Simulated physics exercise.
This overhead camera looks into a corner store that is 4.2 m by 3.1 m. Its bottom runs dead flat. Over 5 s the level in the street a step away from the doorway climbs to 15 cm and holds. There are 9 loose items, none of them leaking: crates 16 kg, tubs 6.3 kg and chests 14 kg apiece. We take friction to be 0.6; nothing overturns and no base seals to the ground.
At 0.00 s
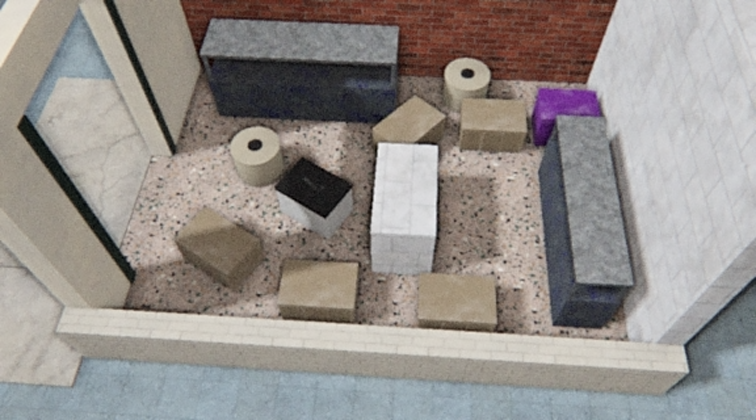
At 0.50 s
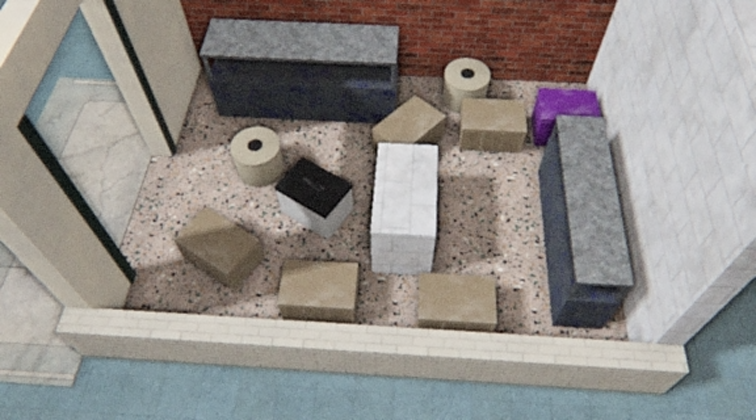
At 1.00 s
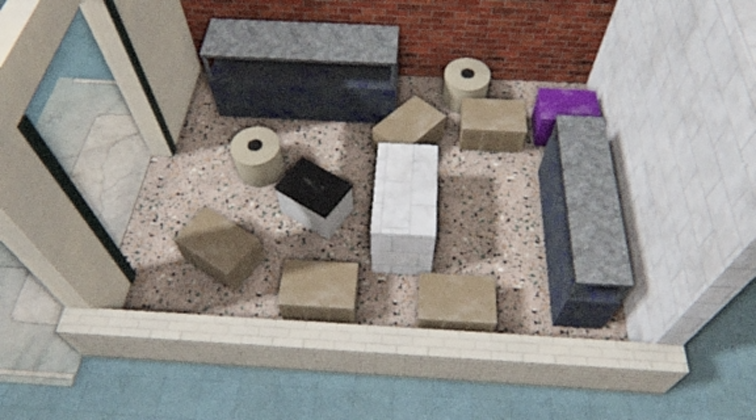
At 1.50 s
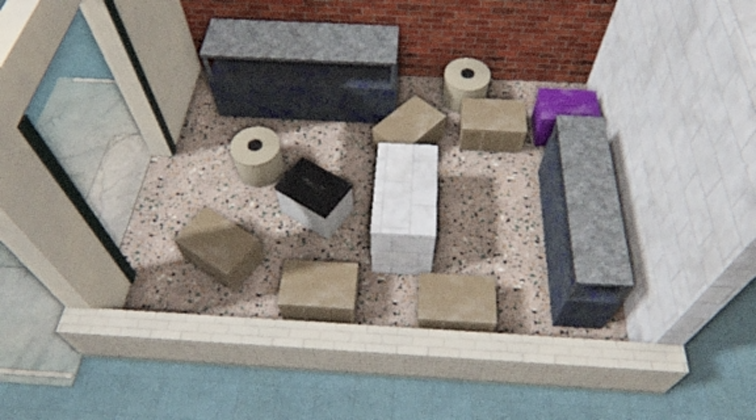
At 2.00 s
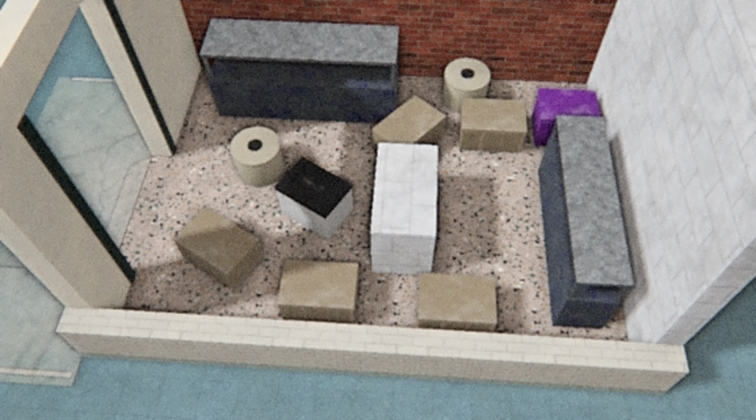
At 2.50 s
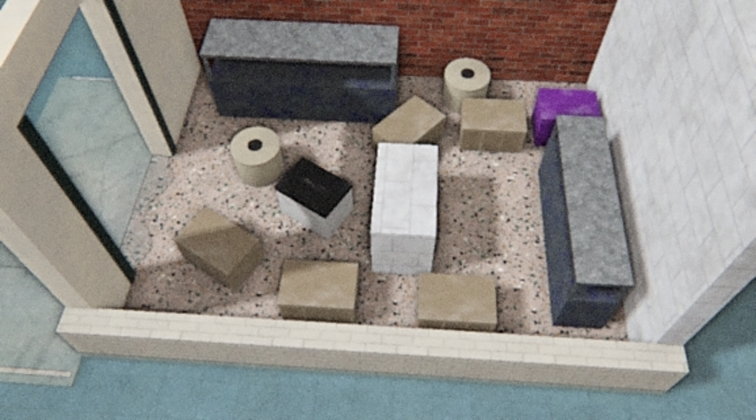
A speckled pink shop floor, seen from high above, sits between a red brick back wall, a pale right wall and a framed opening at left. Tan boxes, two cream tubs and a black-topped box surround a white block, with grey-topped counters behind and at right, and a purple chest upper right. Everything inside and the camera stay still, while blue-green tint gradually deepens over the paving outside.
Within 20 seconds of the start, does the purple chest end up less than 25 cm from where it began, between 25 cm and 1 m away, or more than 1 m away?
The move is minor.
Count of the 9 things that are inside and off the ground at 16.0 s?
At that instant the tally stands at 9.
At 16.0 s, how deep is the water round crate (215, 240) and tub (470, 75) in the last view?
Roughly 12 and 13 cm.
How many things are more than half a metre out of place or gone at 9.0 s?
Count then: 3.
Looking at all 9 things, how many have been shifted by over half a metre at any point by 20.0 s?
All told, that gives 7.
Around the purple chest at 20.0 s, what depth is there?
Roughly 16 cm deep.
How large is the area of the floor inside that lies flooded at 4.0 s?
That flooded area is roughly 1.5 m2.
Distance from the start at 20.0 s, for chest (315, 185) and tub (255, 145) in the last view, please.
100 cm and 200 cm respectively.
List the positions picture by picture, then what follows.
The first frame shows the purple chest at (569, 104), on the bottom; 0.0 m2 under water; 0 of 9 have shifted.
The second frame shows the purple chest at (569, 104) rests on the ground; water covers 0.0 m2; 0 of 9 have shifted.
The third frame shows the purple chest at (569, 104) rests on the ground; 0.0 m2 under water; 0 of 9 have shifted.
The fourth frame shows the purple chest at (569, 104) rests on the ground; water covers 0.0 m2; 0 of 9 have shifted.
The fifth frame shows the purple chest at (569, 104) rests on the ground; 0.0 m2 under water; 0 of 9 have shifted.
The sixth frame shows the purple chest at (569, 104), on the bottom; 0.0 m2 under water; 0 of 9 have shifted.
After 4.0 s the purple chest is near (569, 104), 0.0 m from its start, aground; 0 afloat.
After 9.0 s the purple chest is near (569, 104), 0.0 m from its start, aground; 4 afloat.
After 16.0 s the purple chest is near (573, 92), 0.1 m from its start, afloat; 9 afloat.
After 20.0 s the purple chest is near (563, 97), 0.1 m from its start, afloat; 9 afloat.
